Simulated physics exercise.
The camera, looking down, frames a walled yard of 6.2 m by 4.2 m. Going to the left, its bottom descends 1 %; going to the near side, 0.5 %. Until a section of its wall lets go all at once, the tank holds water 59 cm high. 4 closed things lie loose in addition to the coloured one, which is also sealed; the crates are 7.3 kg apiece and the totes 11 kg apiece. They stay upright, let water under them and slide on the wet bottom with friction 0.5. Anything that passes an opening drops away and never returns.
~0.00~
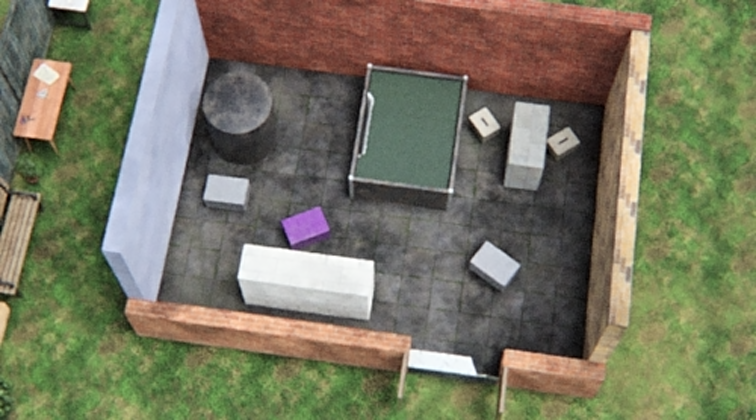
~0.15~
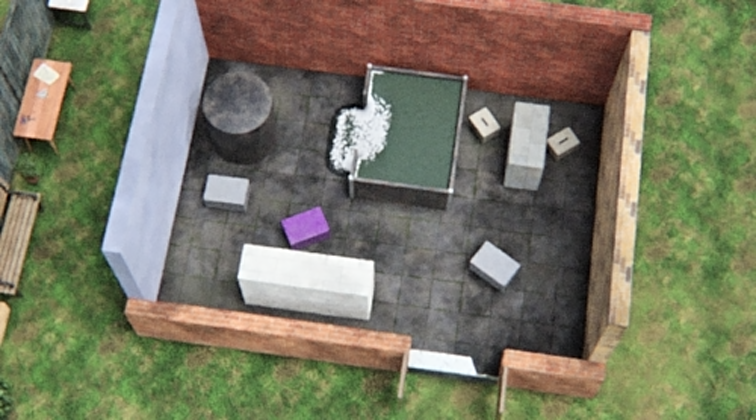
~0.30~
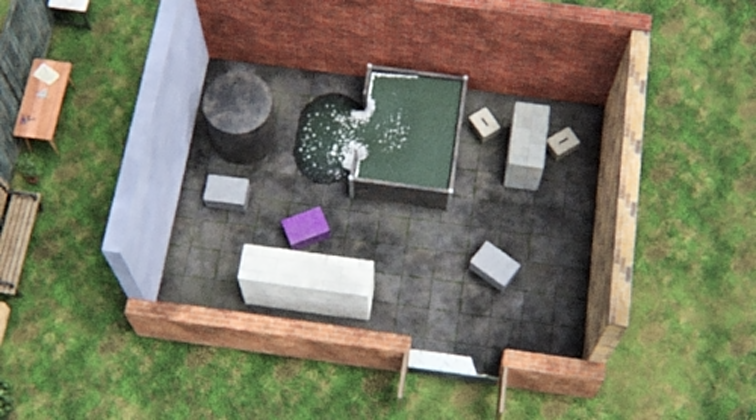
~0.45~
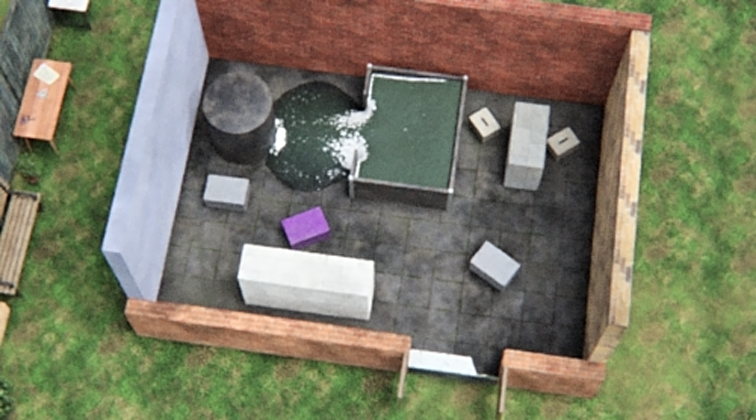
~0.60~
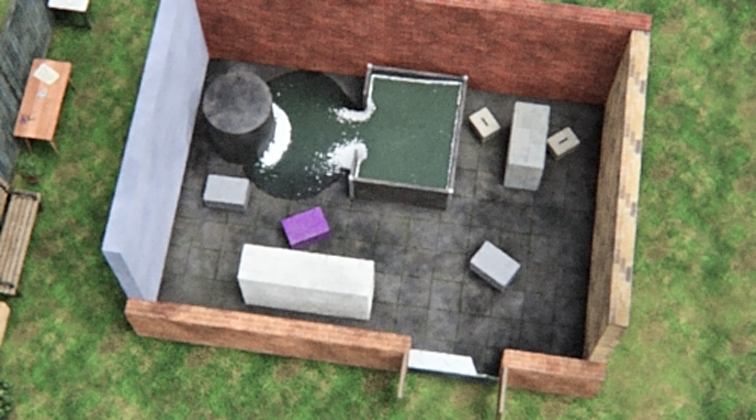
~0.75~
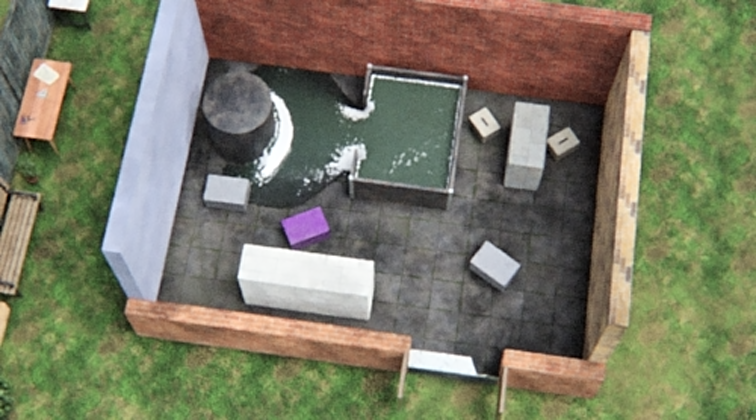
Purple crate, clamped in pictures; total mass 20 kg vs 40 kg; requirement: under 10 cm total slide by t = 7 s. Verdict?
Most likely just the heavier pick works.
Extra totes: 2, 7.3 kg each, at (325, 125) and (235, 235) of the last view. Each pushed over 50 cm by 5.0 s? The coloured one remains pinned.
The first is over the limit, the second over the limit.
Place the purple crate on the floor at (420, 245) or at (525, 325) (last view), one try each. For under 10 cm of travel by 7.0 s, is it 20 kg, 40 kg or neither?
Taking the two tries in order, even the light one works and even the light one works.
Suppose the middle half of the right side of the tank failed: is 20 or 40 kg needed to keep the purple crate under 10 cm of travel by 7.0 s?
In that case the lighter mass suffices.
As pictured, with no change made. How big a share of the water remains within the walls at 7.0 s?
Around 98 % of the water.
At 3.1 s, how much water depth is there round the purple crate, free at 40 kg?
1 cm, roughly.
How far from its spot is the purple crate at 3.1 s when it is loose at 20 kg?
0 cm.
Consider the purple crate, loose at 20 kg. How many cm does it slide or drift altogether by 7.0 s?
Roughly 20 cm.
After 1.4 s the purple crate would be 0 cm from its start with 20 kg and 0 cm from its start with 40 kg; 0 cm of water round it then.
After 3.1 s the purple crate would be 0 cm from its start with 20 kg and 0 cm from its start with 40 kg; 1 cm of water round it then.
After 4.9 s the purple crate would be 0 cm from its start with 20 kg and 0 cm from its start with 40 kg; 5 cm of water round it then.
After 7.0 s the purple crate would be 20 cm from its start with 20 kg and 0 cm from its start with 40 kg; 6 cm of water round it then.
